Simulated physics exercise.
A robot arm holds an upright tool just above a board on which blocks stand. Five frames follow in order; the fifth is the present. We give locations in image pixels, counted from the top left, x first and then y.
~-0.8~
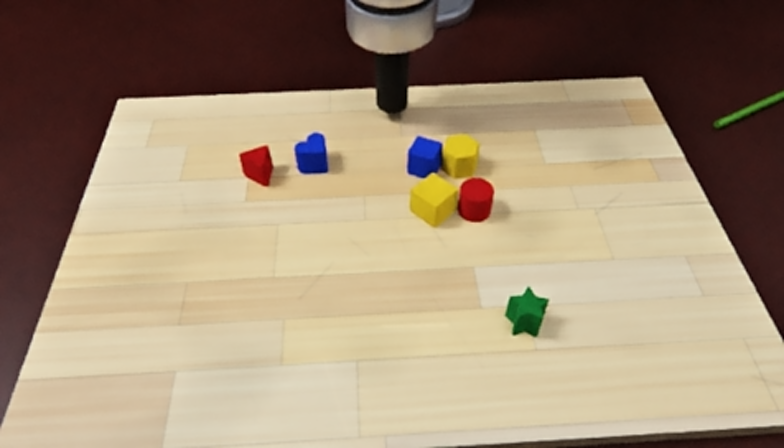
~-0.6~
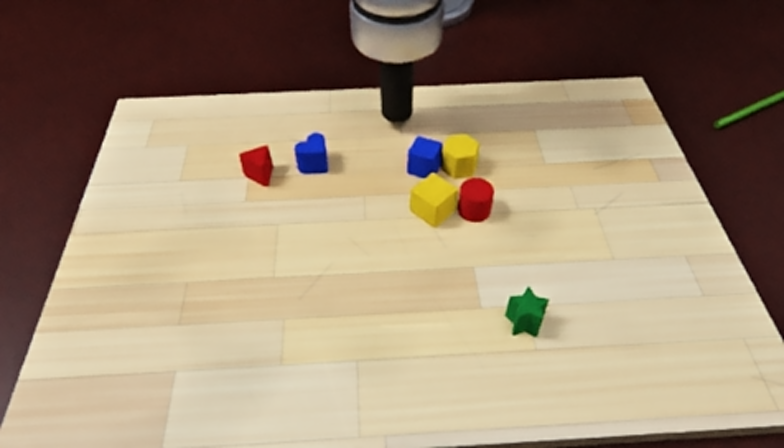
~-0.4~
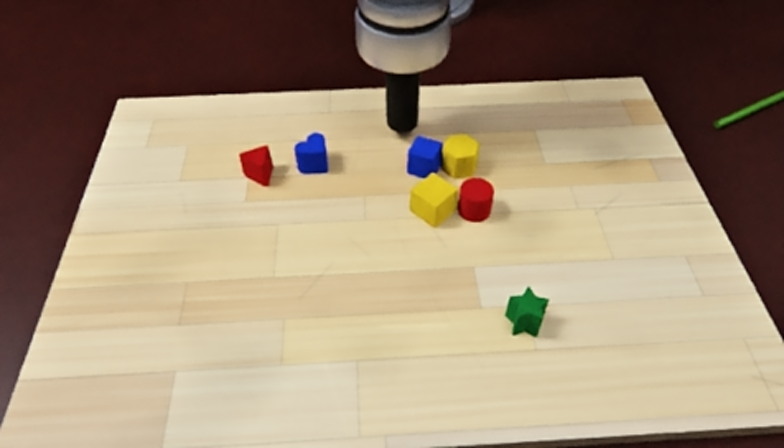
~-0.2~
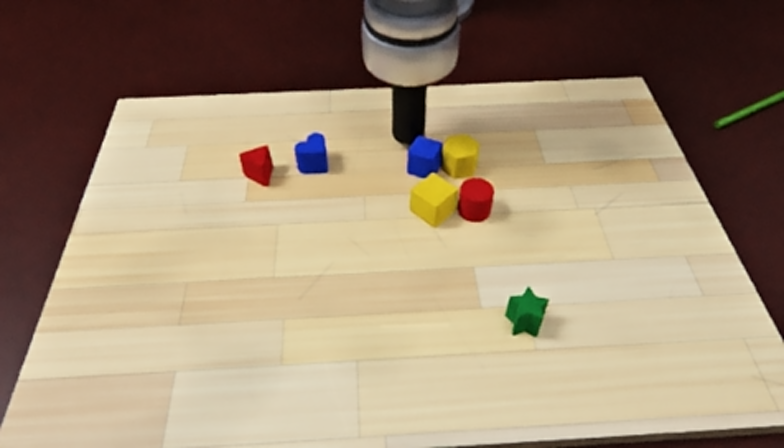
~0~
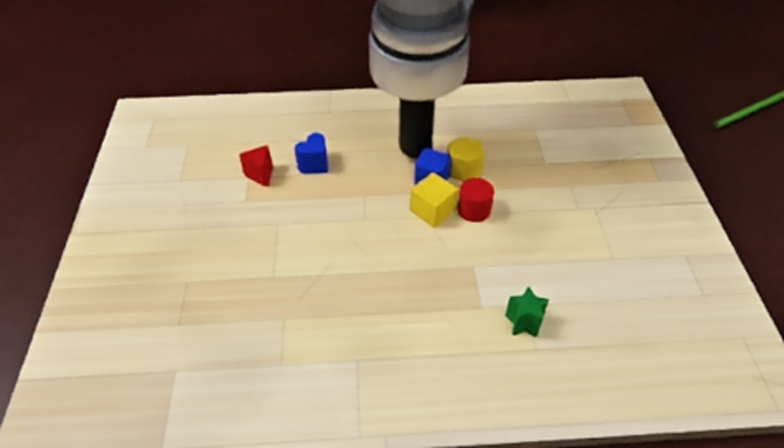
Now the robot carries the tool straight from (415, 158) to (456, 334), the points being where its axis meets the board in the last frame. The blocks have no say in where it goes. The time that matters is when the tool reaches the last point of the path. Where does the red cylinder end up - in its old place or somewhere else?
It is shoved along.
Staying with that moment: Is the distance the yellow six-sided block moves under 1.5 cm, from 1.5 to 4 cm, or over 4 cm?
It travels less than 1.5 cm.
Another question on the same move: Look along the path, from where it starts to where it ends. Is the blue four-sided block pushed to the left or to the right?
It gets pushed left.
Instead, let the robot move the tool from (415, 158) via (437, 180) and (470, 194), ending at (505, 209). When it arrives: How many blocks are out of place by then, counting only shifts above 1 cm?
Three or more get moved.
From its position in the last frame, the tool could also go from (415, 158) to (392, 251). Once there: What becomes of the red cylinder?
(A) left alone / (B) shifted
My pick is A.
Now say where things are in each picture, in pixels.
Tip of the tool (392, 105), middles of tops, blue four-sided block (425, 147), yellow four-sided block (435, 189), yellow six-sided block (461, 145), red cylinder (477, 189), in the first picture.
Tool (397, 114), nothing pushed, in the second picture.
Tool (402, 124), nothing pushed, in the third picture.
Tool (409, 135), nothing pushed, in the fourth picture.
Tool (416, 148), blue four-sided block (433, 159), yellow four-sided block (435, 189), yellow six-sided block (466, 148), red cylinder (477, 189), in the fifth picture.
The first path, step by step. One third of the way, tool (429, 199); blue four-sided block (463, 189), turned 115° anticlockwise; yellow four-sided block (447, 214), turned 45° clockwise; red cylinder (497, 193).
Two thirds of the way, tool (442, 257); blue four-sided block (464, 190); yellow four-sided block (482, 256), turned 35° anticlockwise; red cylinder (498, 193).
At the end, tool (457, 326); blue four-sided block (464, 190), turned 120° anticlockwise; yellow four-sided block (487, 260), turned 50° anticlockwise; yellow six-sided block unmoved; red cylinder (498, 193).
